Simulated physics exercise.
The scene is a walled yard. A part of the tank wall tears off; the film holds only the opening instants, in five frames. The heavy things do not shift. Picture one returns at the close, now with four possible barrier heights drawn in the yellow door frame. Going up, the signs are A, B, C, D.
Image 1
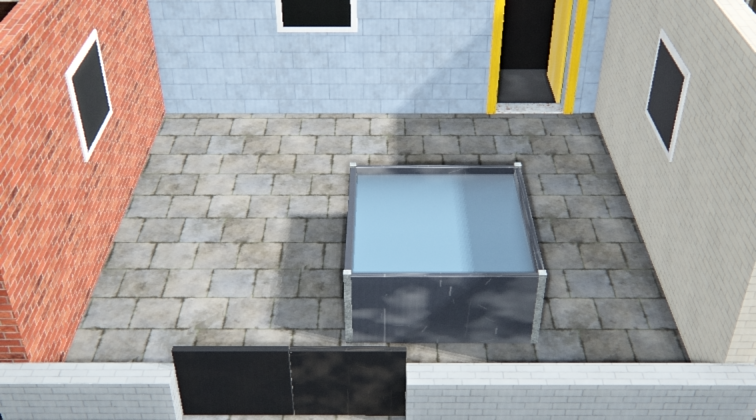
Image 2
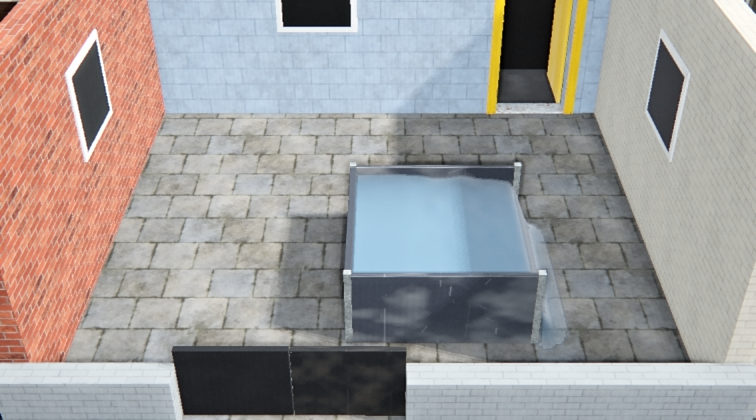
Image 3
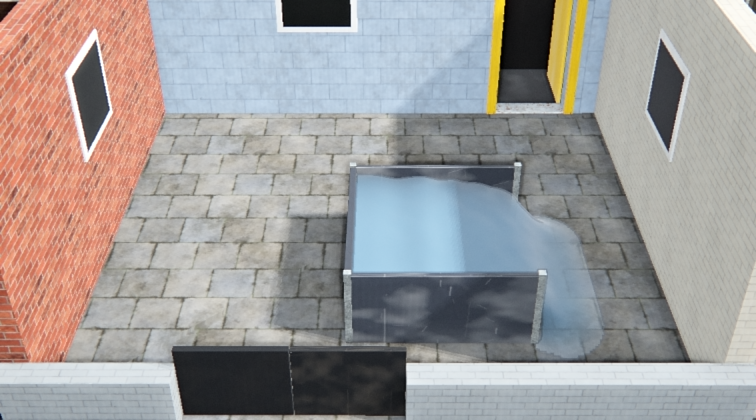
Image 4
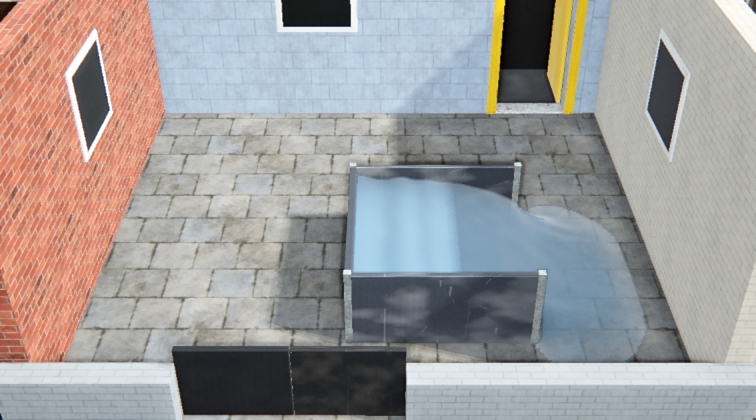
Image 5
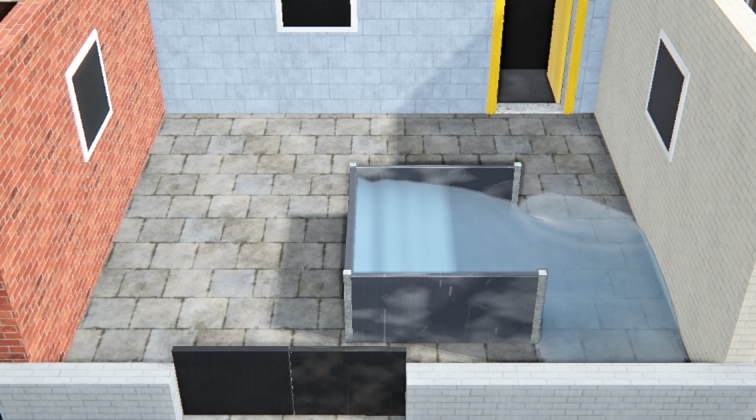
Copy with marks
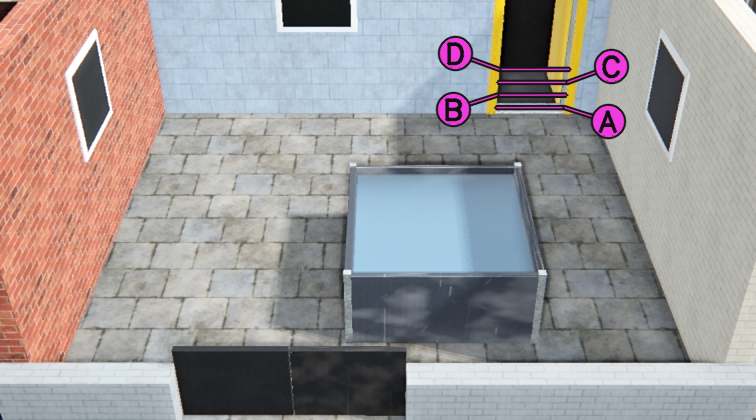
In a walled yard paved with stone, a square tank of pale blue water stands still near a shut dark gate. Its right side opens and water pours out onto the paving, the level inside sloping down as the spreading sheet reaches the pale wall on the right.
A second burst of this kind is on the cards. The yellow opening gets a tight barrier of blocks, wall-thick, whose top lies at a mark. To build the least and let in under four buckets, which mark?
B.
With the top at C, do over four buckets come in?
No.
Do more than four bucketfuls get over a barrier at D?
No, that is safe.
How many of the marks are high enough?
Three of the four.
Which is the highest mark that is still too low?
Mark A.
On the marked copy, A at (530, 107); B at (531, 95); C at (533, 82); D at (534, 69); from the bottom up A, B, C, D.
With A, some 15 bucketfuls get in.
With B, a splash gets over, under a bucket.
With C, nothing gets over.
With D, nothing gets over.
